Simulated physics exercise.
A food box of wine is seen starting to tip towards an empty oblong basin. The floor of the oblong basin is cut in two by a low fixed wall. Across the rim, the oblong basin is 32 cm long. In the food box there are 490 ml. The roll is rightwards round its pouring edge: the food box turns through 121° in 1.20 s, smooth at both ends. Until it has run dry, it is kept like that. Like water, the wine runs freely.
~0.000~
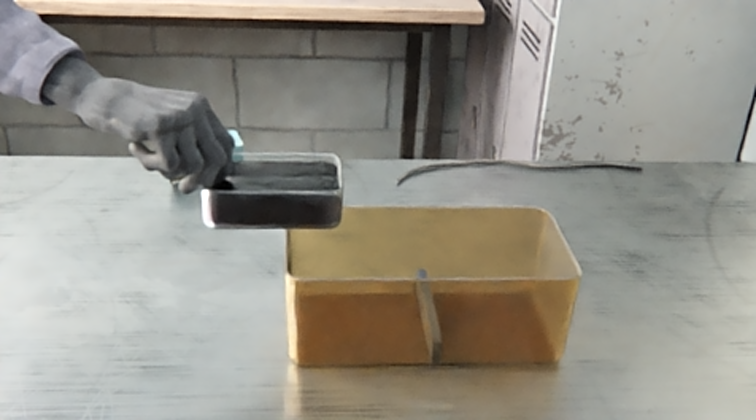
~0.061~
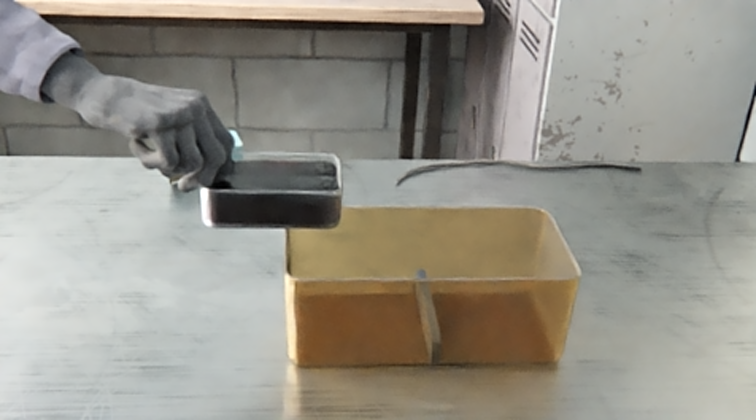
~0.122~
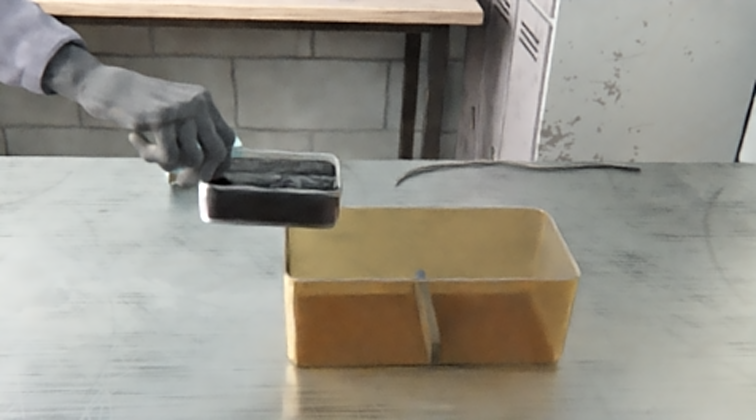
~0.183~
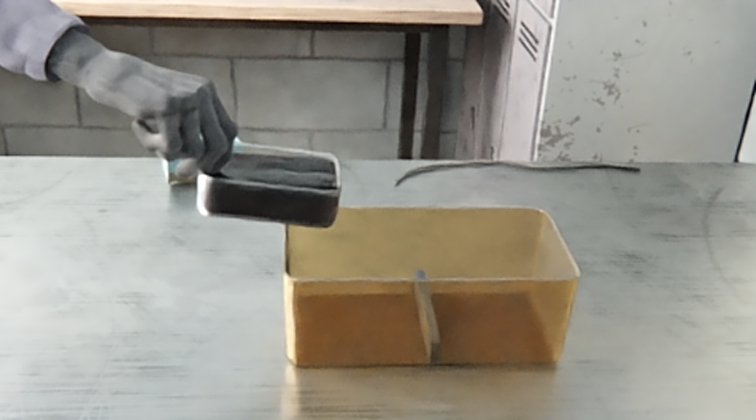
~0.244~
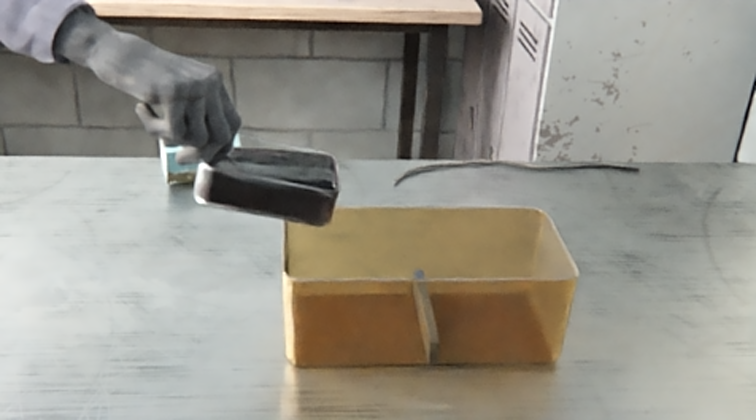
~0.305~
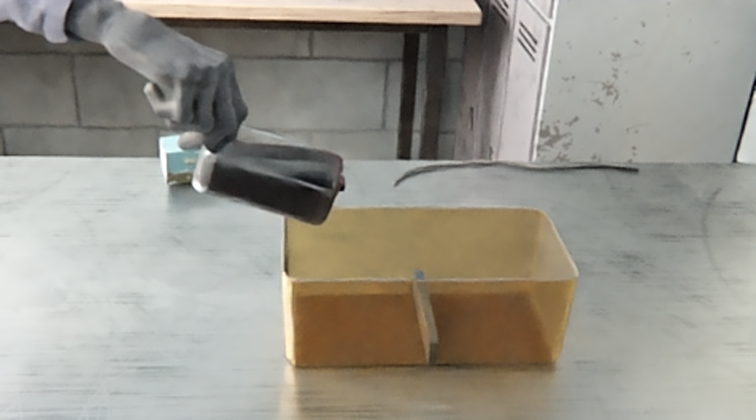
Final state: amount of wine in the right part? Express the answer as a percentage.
Approximately 45 %.
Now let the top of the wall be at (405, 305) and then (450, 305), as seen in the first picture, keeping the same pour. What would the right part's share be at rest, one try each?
70 in a hundred, followed by 15 in a hundred.
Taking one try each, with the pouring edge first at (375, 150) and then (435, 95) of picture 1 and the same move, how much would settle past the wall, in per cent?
Some 75 and 60 per cent, in that order.
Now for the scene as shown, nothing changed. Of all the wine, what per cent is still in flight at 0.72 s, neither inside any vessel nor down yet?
Near 34 per cent at that time.
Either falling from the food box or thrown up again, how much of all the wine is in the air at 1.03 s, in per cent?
Near 3 percent.
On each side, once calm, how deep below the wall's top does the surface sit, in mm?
20 mm left, 20 mm right.
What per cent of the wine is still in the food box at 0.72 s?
Fraction remaining: Approx. 12 per cent.
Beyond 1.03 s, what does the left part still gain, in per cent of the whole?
I'd say near 4 percent.
After 0.72 s the tilt is 80° and 12 per cent is still to pour, 39 is left of the wall and 14 right of it.
After 1.03 s the tilt is 115° and 1 per cent is still to pour, 51 is left of the wall and 45 right of it.
After 1.35 s the tilt is 121° and 0 per cent is still to pour, 54 is left of the wall and 45 right of it.
After 1.70 s the tilt is 121° and 0 per cent is still to pour, 54 is left of the wall and 45 right of it.
In the end 54 per cent lies left of the wall, 45 right of it and 1 outside.
